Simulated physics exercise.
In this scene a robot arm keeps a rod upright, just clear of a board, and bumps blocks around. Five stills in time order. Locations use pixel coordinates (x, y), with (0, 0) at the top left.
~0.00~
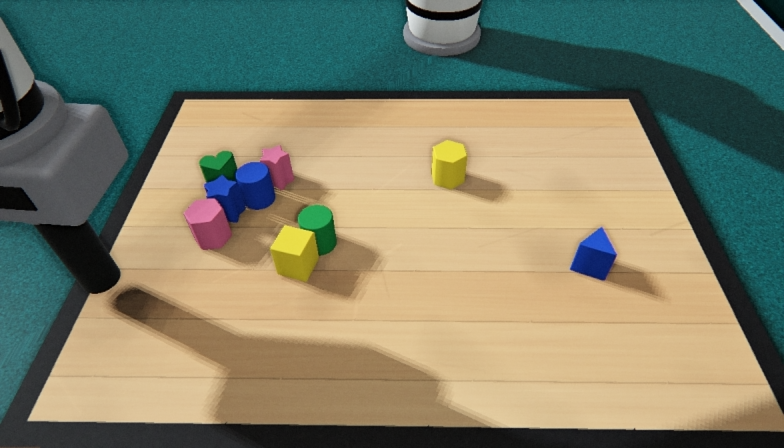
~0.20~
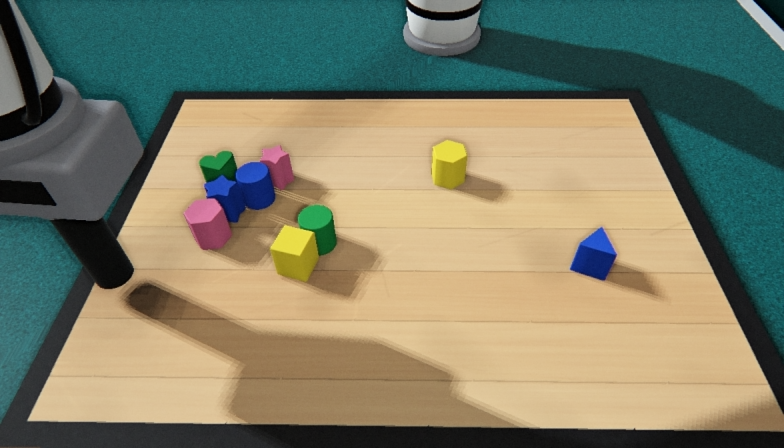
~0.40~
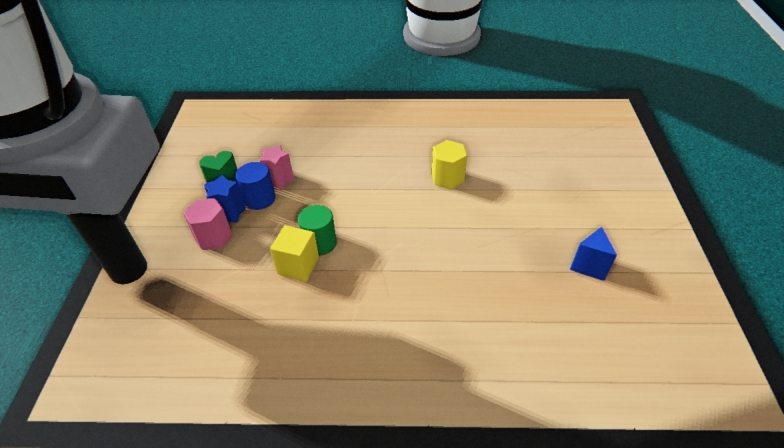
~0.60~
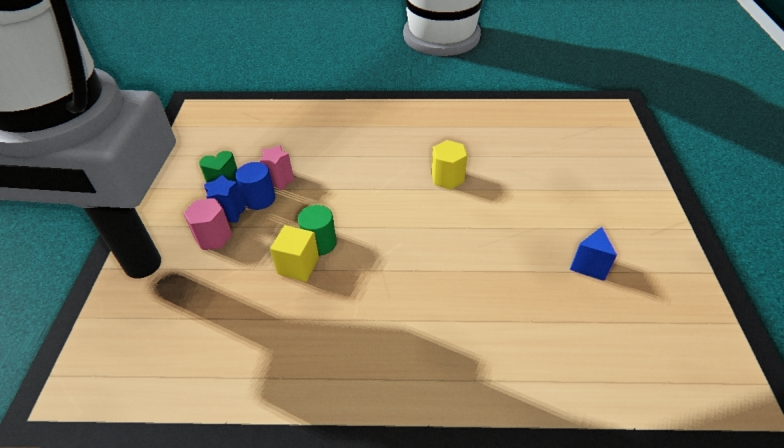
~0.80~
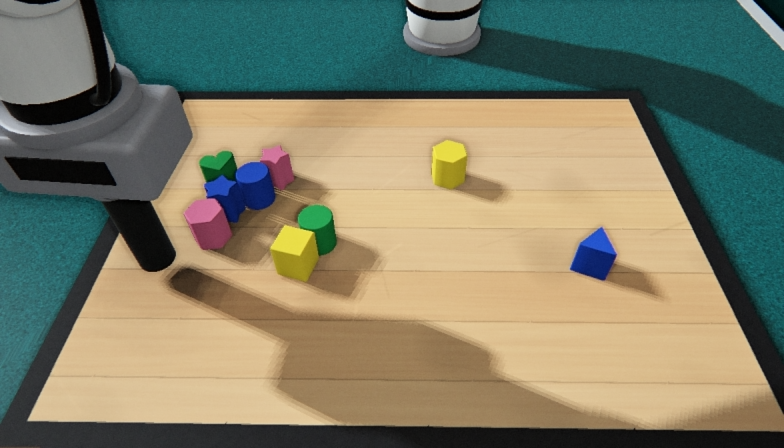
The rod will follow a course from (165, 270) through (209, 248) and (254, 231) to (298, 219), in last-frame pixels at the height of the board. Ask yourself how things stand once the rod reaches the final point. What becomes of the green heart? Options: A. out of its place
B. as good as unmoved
The one that fits is A, out of its place.
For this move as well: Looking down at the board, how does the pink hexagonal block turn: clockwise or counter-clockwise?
The answer is counter-clockwise.
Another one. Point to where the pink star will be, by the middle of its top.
Close to (289, 144).
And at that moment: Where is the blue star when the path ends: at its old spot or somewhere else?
Once the path is done, it is somewhere new.
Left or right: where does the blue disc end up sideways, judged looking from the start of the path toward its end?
Facing the way the path runs, start to end, you'll find the blue disc has shifted left.
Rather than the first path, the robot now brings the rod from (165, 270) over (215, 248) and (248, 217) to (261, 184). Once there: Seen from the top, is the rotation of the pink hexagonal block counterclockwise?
I'd say yes.
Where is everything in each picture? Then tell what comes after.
The first frame shows lower end of the rod (102, 279), tops of blocks, pink hexagonal block (203, 210), green heart (216, 159), blue star (220, 186), blue disc (252, 172), pink star (273, 154).
The second frame shows rod (115, 275), blocks as before.
The third frame shows rod (129, 270), blocks as before.
The fourth frame shows rod (143, 265), blocks as before.
The fifth frame shows rod (158, 259), pink hexagonal block (203, 210), green heart (216, 159), blue star (220, 186), blue disc (252, 172), pink star (273, 154).
On the path given first. One third of the way, rod (205, 236); pink hexagonal block (218, 197), turned 35° anticlockwise; green heart (216, 158); blue star (224, 175), turned 20° clockwise; blue disc (257, 167); pink star (278, 150).
Two thirds of the way, rod (250, 219); pink hexagonal block (249, 180), turned 80° anticlockwise; green heart (214, 152); blue star (230, 165), turned 25° anticlockwise; blue disc (262, 157); pink star (288, 145), turned 20° clockwise.
At the end, rod (295, 207); pink hexagonal block (258, 177), turned 125° anticlockwise; green heart (214, 152); blue star (231, 165), turned 30° anticlockwise; blue disc (261, 155); pink star (289, 144), turned 25° clockwise.
